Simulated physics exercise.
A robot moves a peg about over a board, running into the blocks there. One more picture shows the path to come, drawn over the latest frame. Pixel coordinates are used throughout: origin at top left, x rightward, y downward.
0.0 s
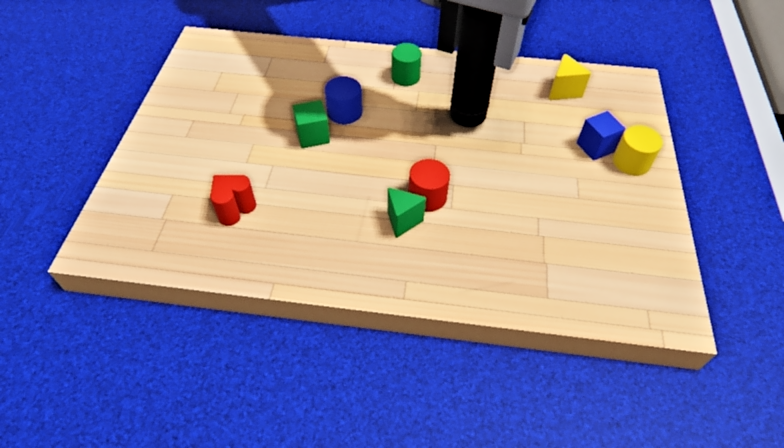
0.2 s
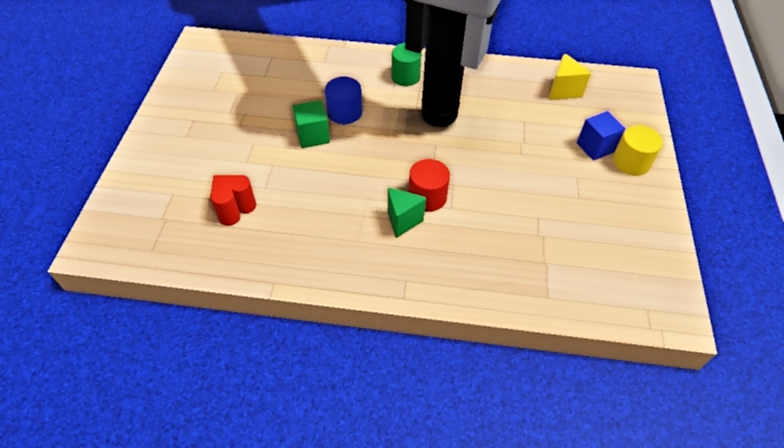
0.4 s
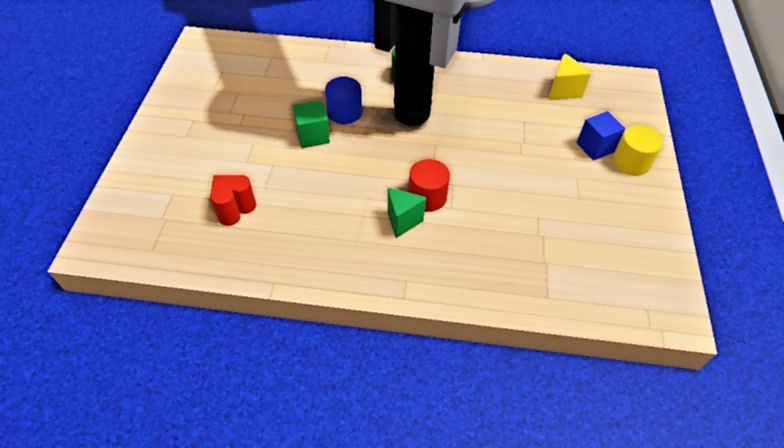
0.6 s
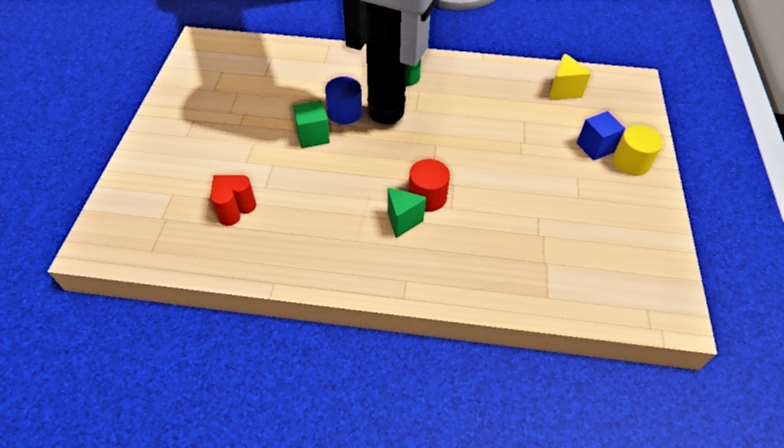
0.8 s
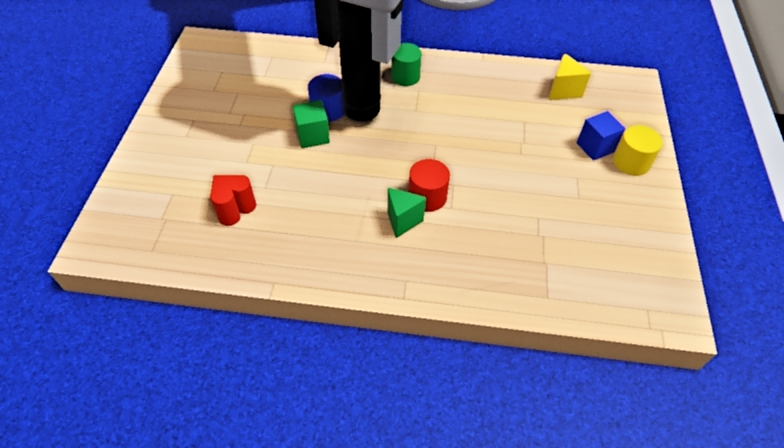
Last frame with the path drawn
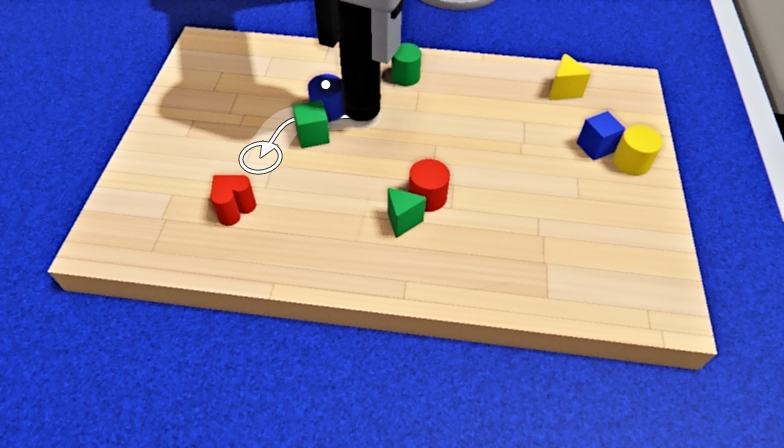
At the start, a black peg held by a robot stands on a wooden board among red, green, blue and yellow blocks. The peg slides steadily left, passing in front of the green cylinder while the blocks stay still, then nudges the blue cylinder slightly left, behind the green square block.
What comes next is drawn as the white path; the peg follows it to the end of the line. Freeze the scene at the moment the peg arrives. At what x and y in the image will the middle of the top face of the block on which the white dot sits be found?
When the path ends, it will be at (270, 74).
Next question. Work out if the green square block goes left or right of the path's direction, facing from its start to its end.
Seen from start to end, it moves left.
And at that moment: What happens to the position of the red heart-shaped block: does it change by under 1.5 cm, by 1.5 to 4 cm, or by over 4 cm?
Short: Under 1.5 cm.
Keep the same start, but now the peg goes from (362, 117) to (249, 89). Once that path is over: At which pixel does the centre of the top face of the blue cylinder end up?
Around (206, 64).
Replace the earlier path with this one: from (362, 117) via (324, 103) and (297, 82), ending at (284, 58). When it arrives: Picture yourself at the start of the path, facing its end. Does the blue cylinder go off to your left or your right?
To the left.
Drawn move, from (362, 117) by way of (320, 117) and (281, 128) to (261, 157); the dot is on the blue cylinder.
The first path, step by step. One third of the way, peg (318, 110); green square block (300, 115), turned 40° anticlockwise; blue cylinder (287, 78).
Two thirds of the way, peg (280, 121); green square block (283, 127), turned 105° anticlockwise; blue cylinder (270, 74).
At the end, peg (259, 151); red heart-shaped block still; green square block (283, 148), turned 135° anticlockwise; blue cylinder (270, 74).
